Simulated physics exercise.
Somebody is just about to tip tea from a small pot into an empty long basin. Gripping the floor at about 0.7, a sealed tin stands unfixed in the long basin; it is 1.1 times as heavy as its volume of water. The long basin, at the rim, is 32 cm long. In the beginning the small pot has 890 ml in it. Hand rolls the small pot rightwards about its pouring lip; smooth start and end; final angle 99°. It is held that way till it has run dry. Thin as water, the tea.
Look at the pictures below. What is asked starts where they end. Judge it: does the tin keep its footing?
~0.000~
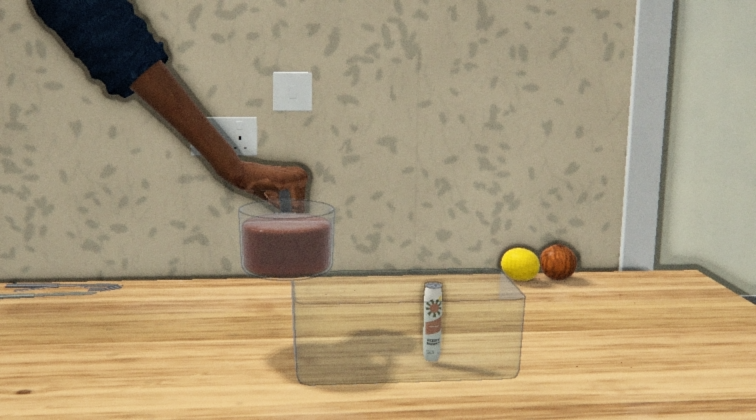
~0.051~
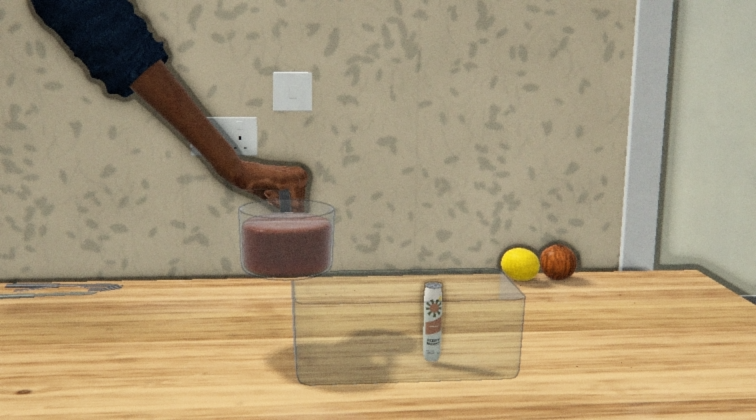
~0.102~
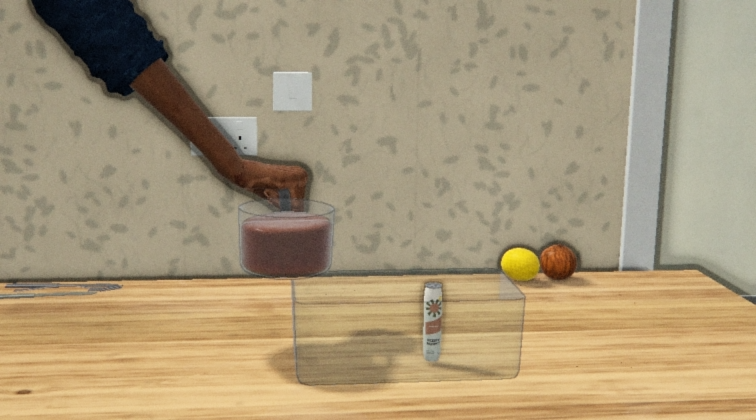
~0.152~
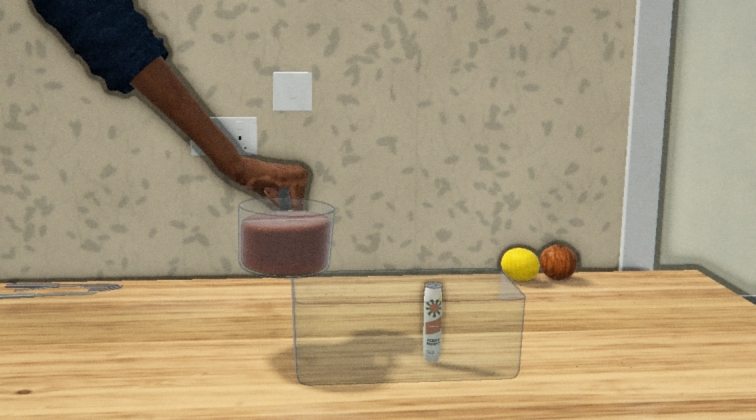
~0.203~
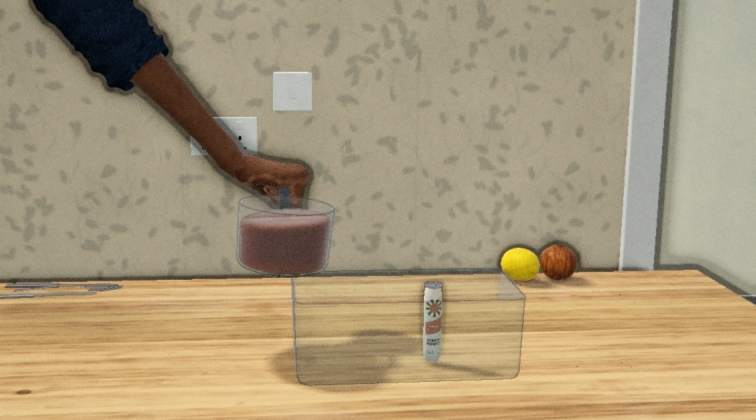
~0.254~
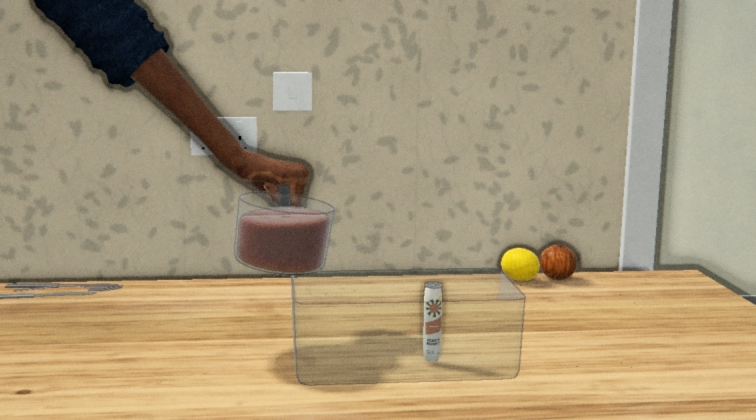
It never tilts over.
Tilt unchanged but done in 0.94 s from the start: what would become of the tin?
With that tilt, the tin tips.
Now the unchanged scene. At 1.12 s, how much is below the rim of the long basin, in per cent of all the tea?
It works out near 52 per cent.
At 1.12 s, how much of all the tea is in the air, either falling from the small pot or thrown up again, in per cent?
Estimated airborne part: Roughly 22 per cent.
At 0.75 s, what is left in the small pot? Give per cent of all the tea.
Close to 82 in a hundred.
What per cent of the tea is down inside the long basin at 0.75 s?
At that time the basin holds about 3 per cent of the liquid.
After 0.75 s the tilt is 55° and 82 per cent is still to pour; the tin stands where it began.
After 1.12 s the tilt is 89° and 25 per cent is still to pour; the tin stands where it began.
After 1.50 s the tilt is 99° and 3 per cent is still to pour; the tin stands 1 cm from where it began.
After 1.91 s the tilt is 99° and 0 per cent is still to pour; the tin stands 1 cm from where it began.
In the end the tin stands 1 cm from where it began.
